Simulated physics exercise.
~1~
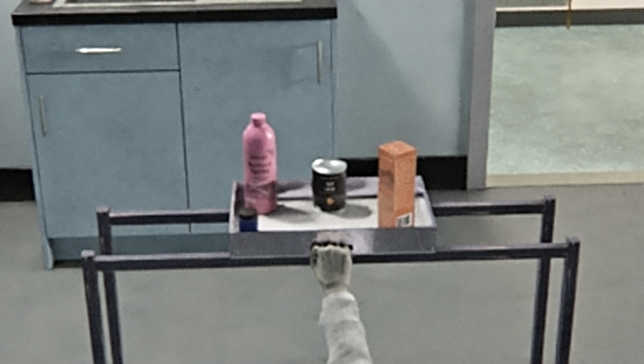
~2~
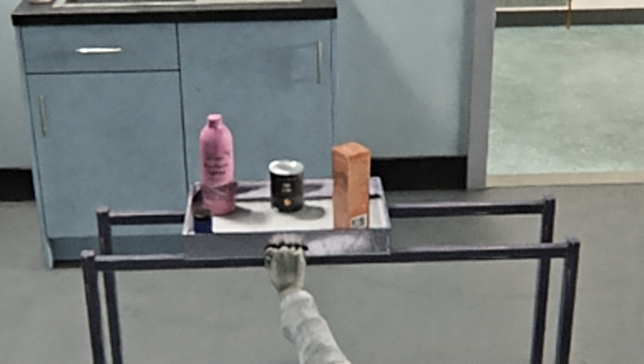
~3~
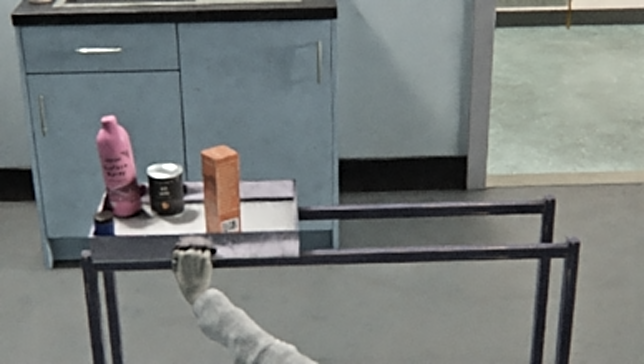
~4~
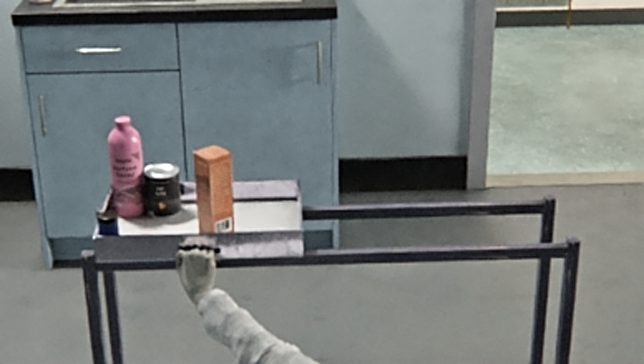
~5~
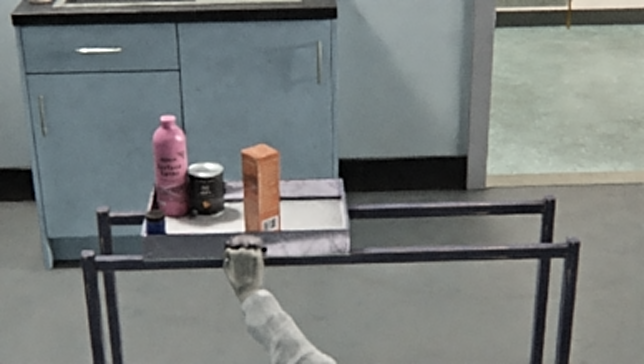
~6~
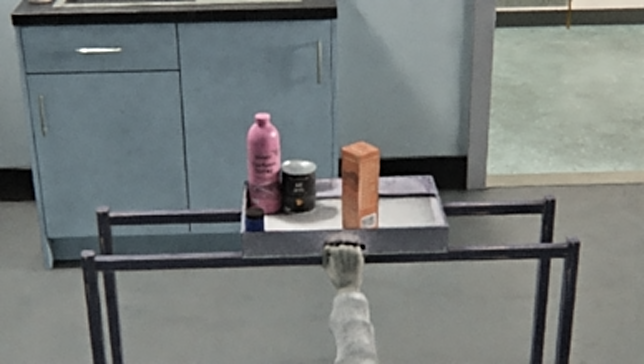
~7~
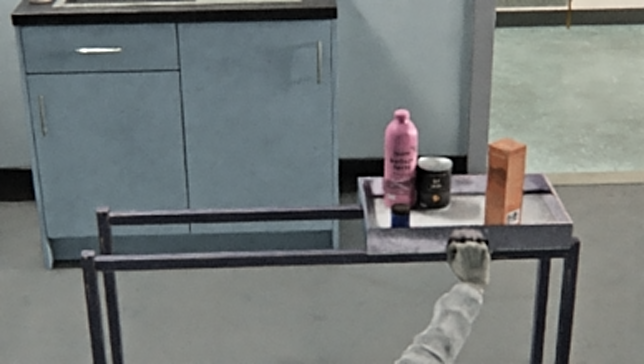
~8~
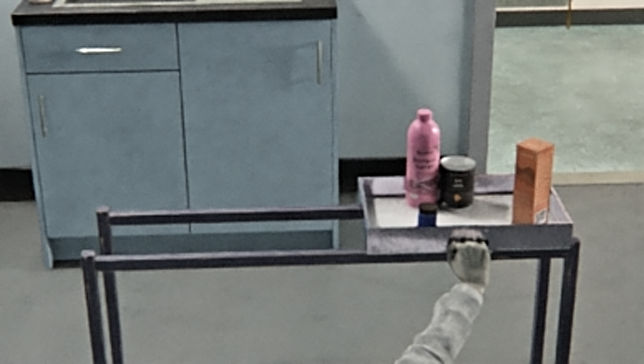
Tray of toiletries being pushed left along rails by a gloved hand, then right to the far end, items shifting but staying upright.
